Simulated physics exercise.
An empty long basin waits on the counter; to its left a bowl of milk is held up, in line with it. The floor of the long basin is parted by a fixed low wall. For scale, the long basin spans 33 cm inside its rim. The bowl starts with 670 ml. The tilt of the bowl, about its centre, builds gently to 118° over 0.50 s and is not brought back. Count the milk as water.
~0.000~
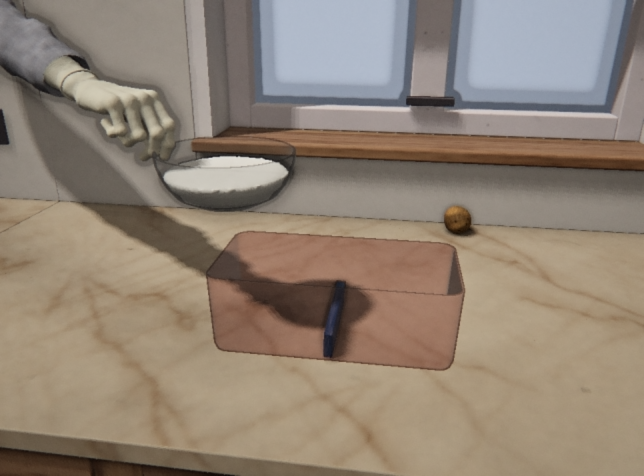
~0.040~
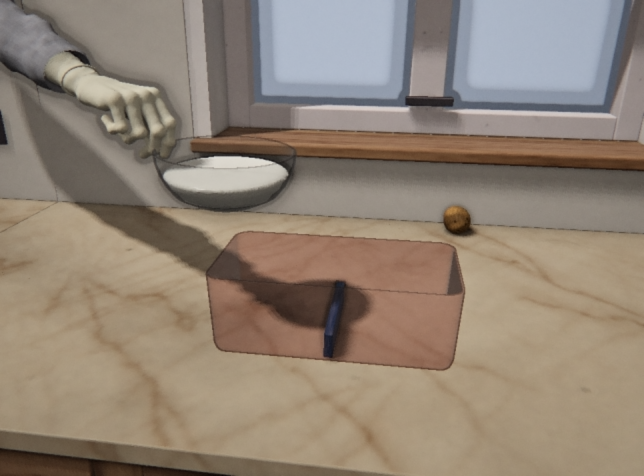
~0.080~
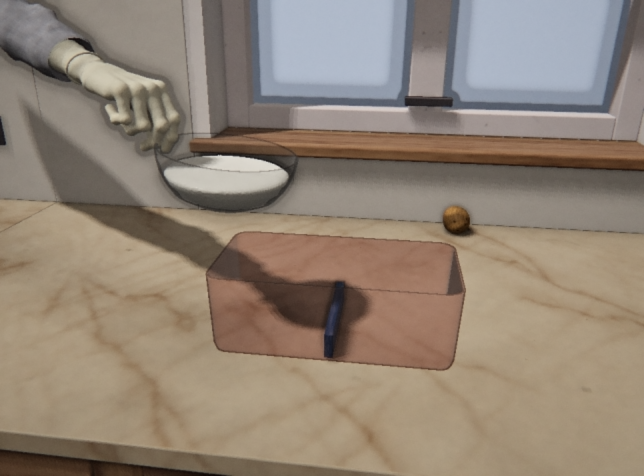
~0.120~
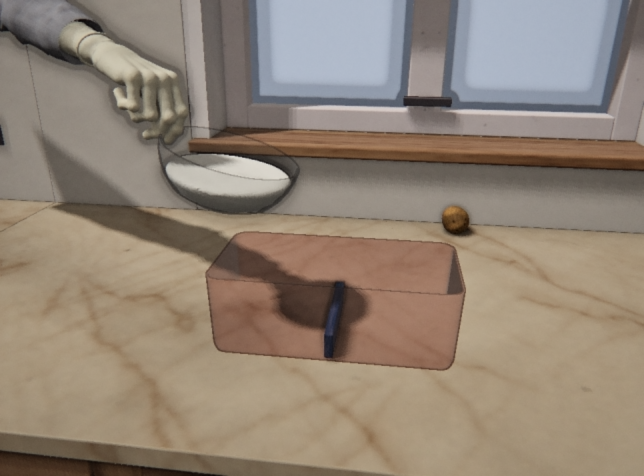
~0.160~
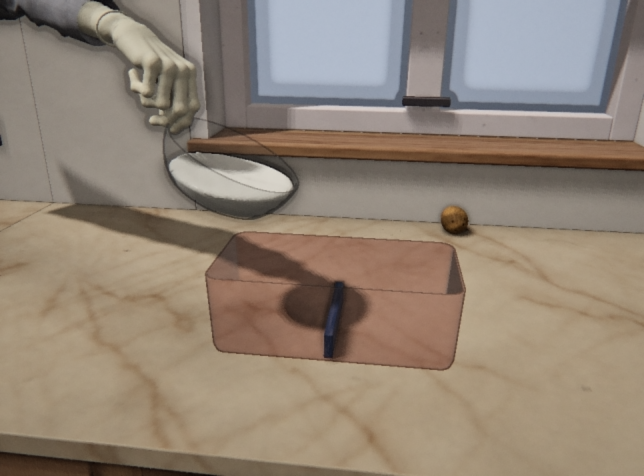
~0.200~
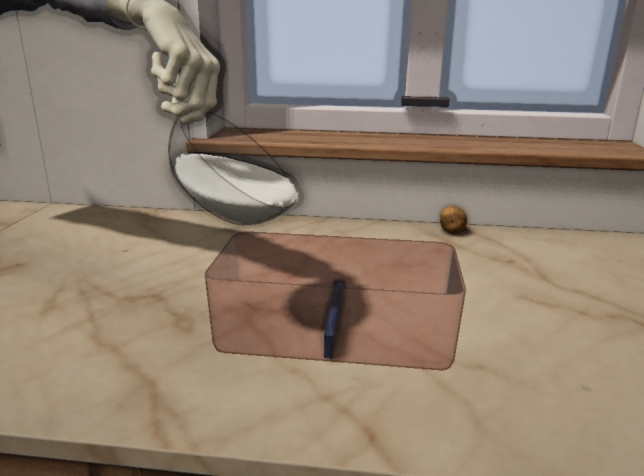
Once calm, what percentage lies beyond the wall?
The far part has some 21 per cent.
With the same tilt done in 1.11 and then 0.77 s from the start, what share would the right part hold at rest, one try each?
In turn about 25 and 25 per cent.
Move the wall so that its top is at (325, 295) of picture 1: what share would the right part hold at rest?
Then about 20 per cent.
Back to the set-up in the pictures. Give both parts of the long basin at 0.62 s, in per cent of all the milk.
Left about 60, right about 16.
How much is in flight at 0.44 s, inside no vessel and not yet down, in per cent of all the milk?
About 4 per cent.
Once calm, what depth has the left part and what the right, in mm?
Some 20 mm on the left and 6 mm on the right.
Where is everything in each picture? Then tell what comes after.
Tilt 0°; pouring edge (294, 155); surface from (169, 168) to (289, 174); the long basin's rim runs from (223, 253) to (459, 269); the wall's top is at (335, 307), in the first picture.
Tilt 2°; pouring edge (294, 157); surface from (169, 167) to (289, 174), in the second picture.
Tilt 7°; pouring edge (296, 164); surface from (170, 164) to (289, 177), in the third picture.
Tilt 16°; pouring edge (298, 175); surface from (171, 160) to (291, 182), in the fourth picture.
Tilt 27°; pouring edge (297, 189); surface from (175, 158) to (290, 186), in the fifth picture.
Tilt 41°; pouring edge (292, 204); surface from (180, 157) to (284, 190); 2 per cent is over the edge, in the sixth picture.
By 0.44 s the tilt is 114° and 0 per cent is still to pour, 94 is left of the wall and 1 right of it.
By 0.62 s the tilt is 118° and 3 per cent is still to pour, 61 is left of the wall and 15 right of it.
By 0.80 s the tilt is 118° and 1 per cent is still to pour, 68 is left of the wall and 20 right of it.
By 1.00 s the tilt is 118° and 0 per cent is still to pour, 69 is left of the wall and 21 right of it.
At rest 69 per cent lies left of the wall, 21 right of it and 9 outside.
